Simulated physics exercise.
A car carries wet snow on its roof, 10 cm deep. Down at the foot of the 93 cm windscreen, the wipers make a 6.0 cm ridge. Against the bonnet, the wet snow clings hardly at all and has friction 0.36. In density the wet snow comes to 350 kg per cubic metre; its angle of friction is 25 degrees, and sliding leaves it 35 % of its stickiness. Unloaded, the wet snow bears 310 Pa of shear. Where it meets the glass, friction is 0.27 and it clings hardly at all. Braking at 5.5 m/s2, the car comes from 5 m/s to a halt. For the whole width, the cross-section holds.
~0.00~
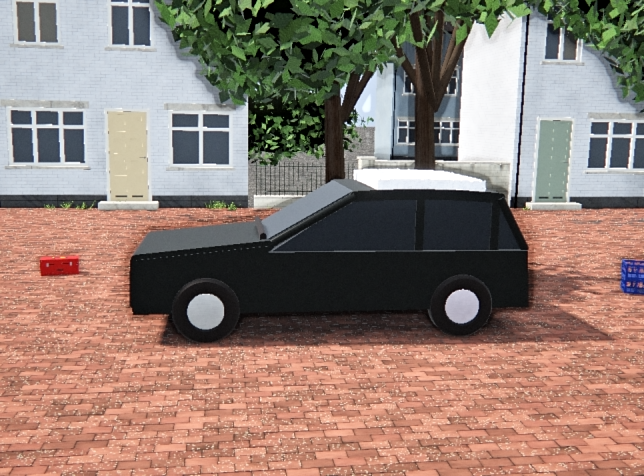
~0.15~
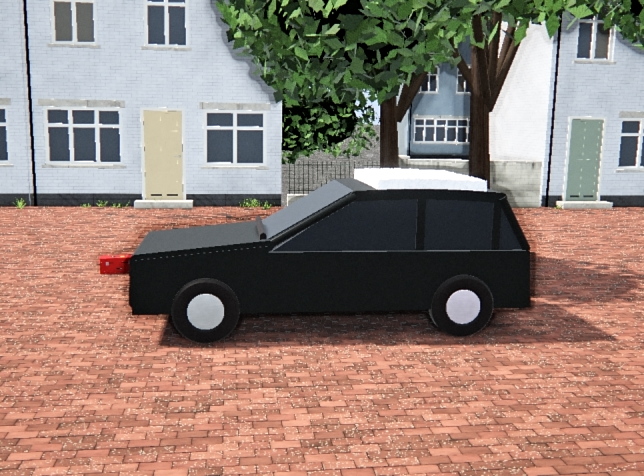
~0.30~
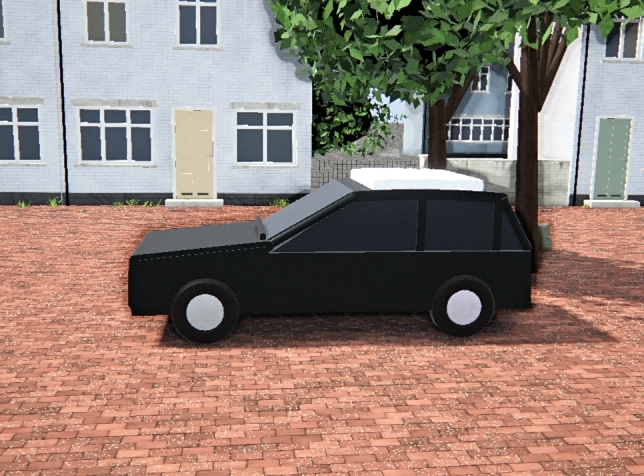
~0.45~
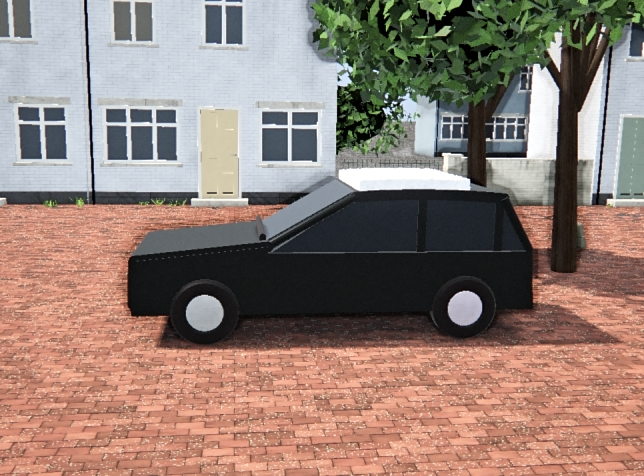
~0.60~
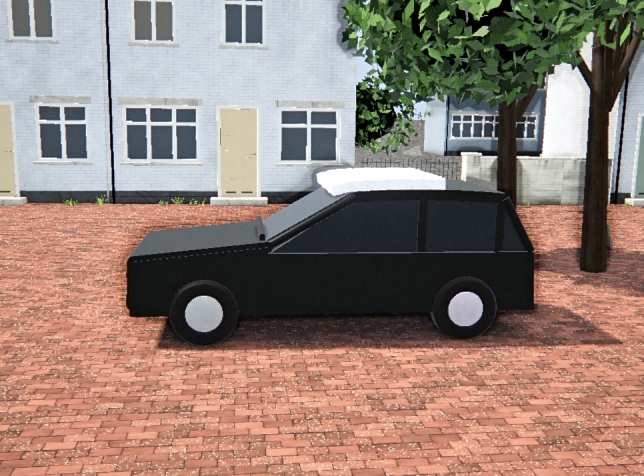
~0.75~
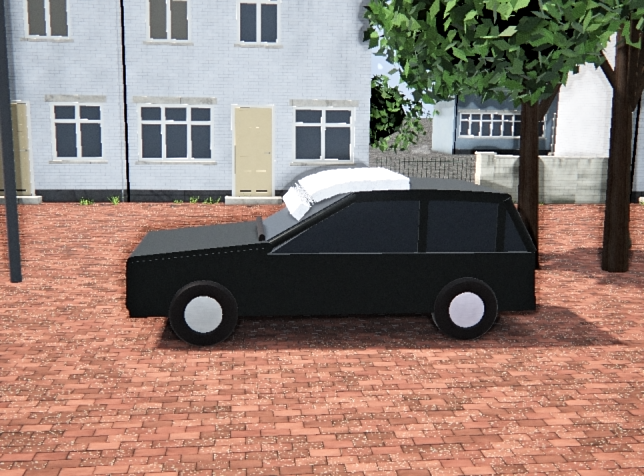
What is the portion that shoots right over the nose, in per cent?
About 88 %.
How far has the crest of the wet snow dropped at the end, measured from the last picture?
Around 50 centimetres, give or take.
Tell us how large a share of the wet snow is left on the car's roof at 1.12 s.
I'd say close to 0 per cent.
By 1.12 s, none of the snow is on the roof, 5 % on the glass, 95 % on the bonnet and none has gone off the nose.
By 1.55 s, none of the snow is on the roof, 5 % on the glass, 36 % on the bonnet and 59 % has gone off the nose.
By 1.98 s, none of the snow is on the roof, 5 % on the glass, 7 % on the bonnet and 88 % has gone off the nose.
By 2.41 s, none of the snow is on the roof, 5 % on the glass, 7 % on the bonnet and 88 % has gone off the nose.
By 2.51 s, at the end, none of the snow is on the roof, 5 % on the glass, 7 % on the bonnet and 88 % has gone off the nose.
